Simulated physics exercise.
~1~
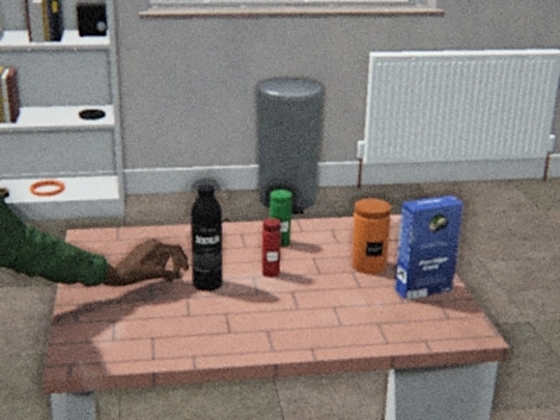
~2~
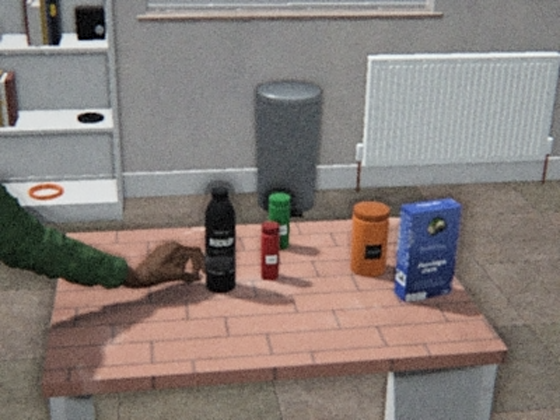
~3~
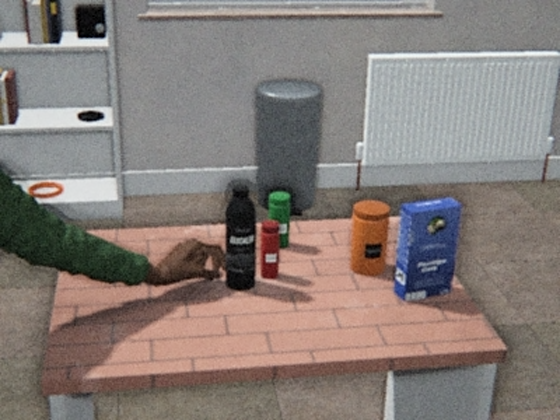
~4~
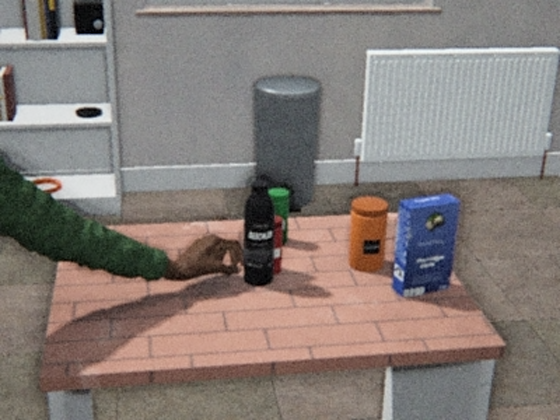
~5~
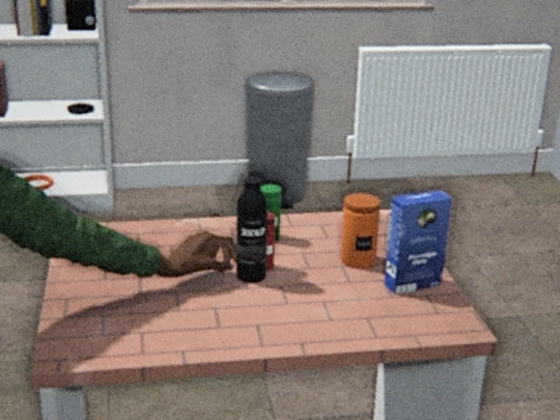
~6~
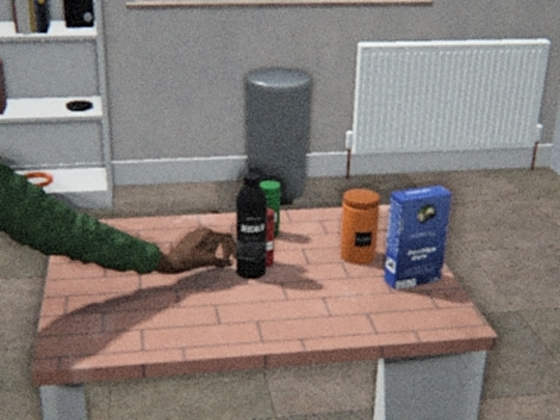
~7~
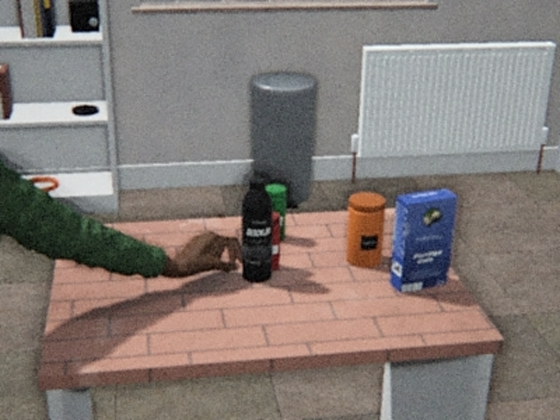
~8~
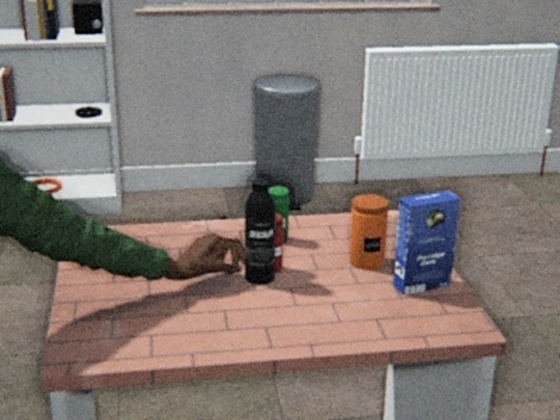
A hand in a green sleeve slowly pushed a black bottle to the right across a brick-patterned table until it stood in front of the small red and green containers, then stopped, leaving the bottle upright while the orange jar and blue packet stayed put.
